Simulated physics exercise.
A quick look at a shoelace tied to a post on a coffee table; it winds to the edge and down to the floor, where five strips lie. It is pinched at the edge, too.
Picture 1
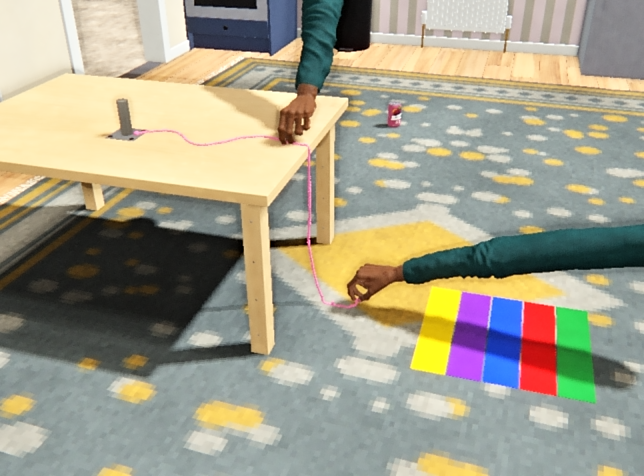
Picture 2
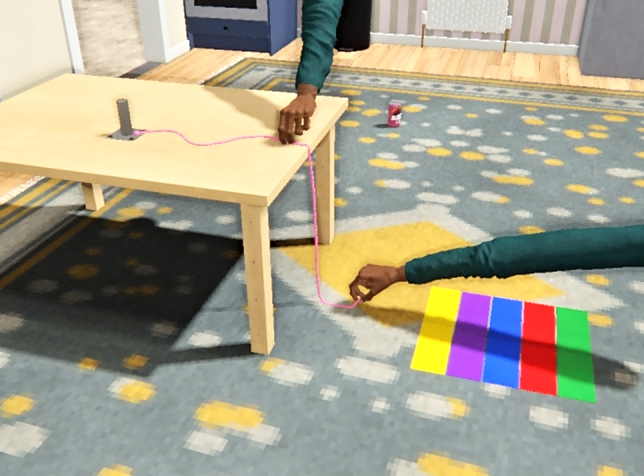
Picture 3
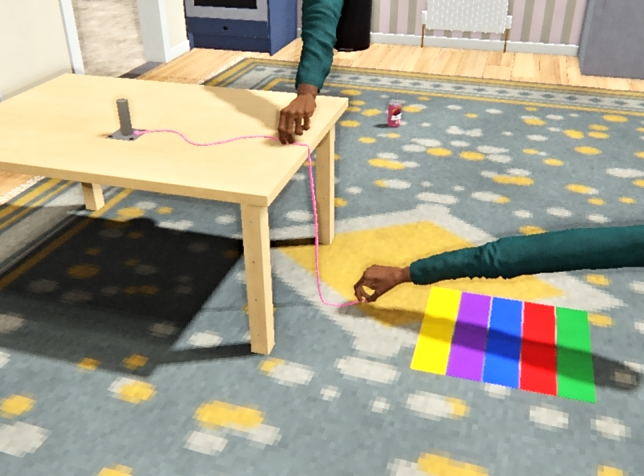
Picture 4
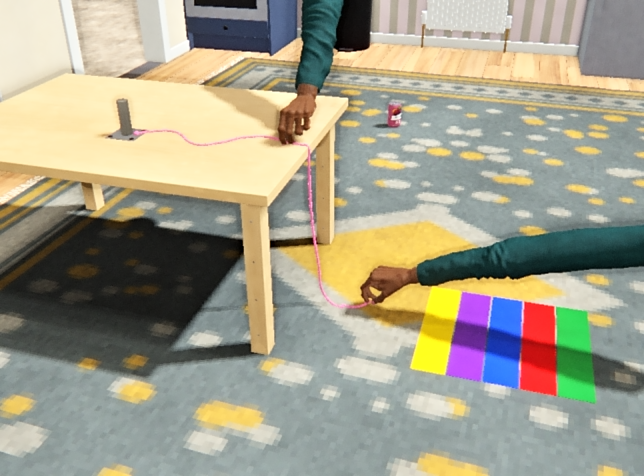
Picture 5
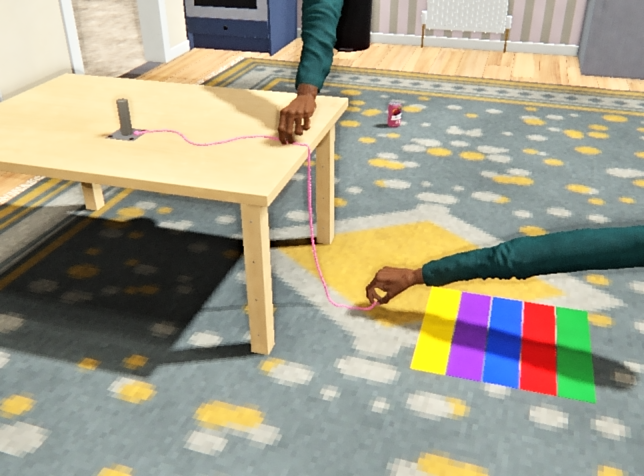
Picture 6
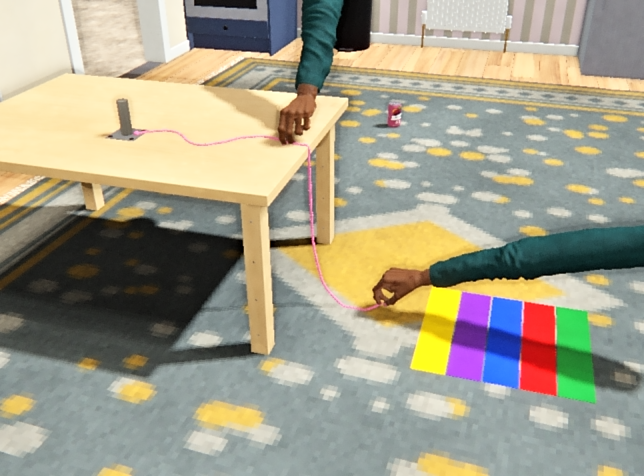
One hand pinching a pink shoelace at a coffee table's edge while another draws its lower end slightly right near coloured strips.
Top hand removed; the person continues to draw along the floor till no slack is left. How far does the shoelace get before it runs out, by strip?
As far as the blue strip.
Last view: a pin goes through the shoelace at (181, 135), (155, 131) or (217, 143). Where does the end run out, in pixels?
In order: (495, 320), then (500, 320), then (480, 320).
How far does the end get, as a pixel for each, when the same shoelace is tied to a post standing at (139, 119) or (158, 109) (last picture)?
The two spots are (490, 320) and (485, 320), in that order.
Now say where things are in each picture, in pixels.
In the first picture, end (357, 299); yellow (431, 355); purple (466, 361); blue (502, 368); red (538, 374); green (576, 381).
In the second picture, end (359, 299); shoelace through (169, 131) (212, 144) (275, 139) (312, 181) (316, 240) (320, 297).
In the third picture, end (364, 300).
In the fourth picture, end (370, 301); shoelace through (169, 131) (212, 144) (275, 139) (309, 181) (314, 240) (326, 297).
In the fifth picture, end (375, 302).
In the sixth picture, end (382, 303); shoelace through (169, 131) (212, 144) (275, 139) (310, 181) (313, 240) (333, 296).
Early on, end near (455, 315); over yellow.
Midway, end near (488, 320); over purple.
At the end of the slack, end near (507, 323); over blue. The end stops over the blue strip.
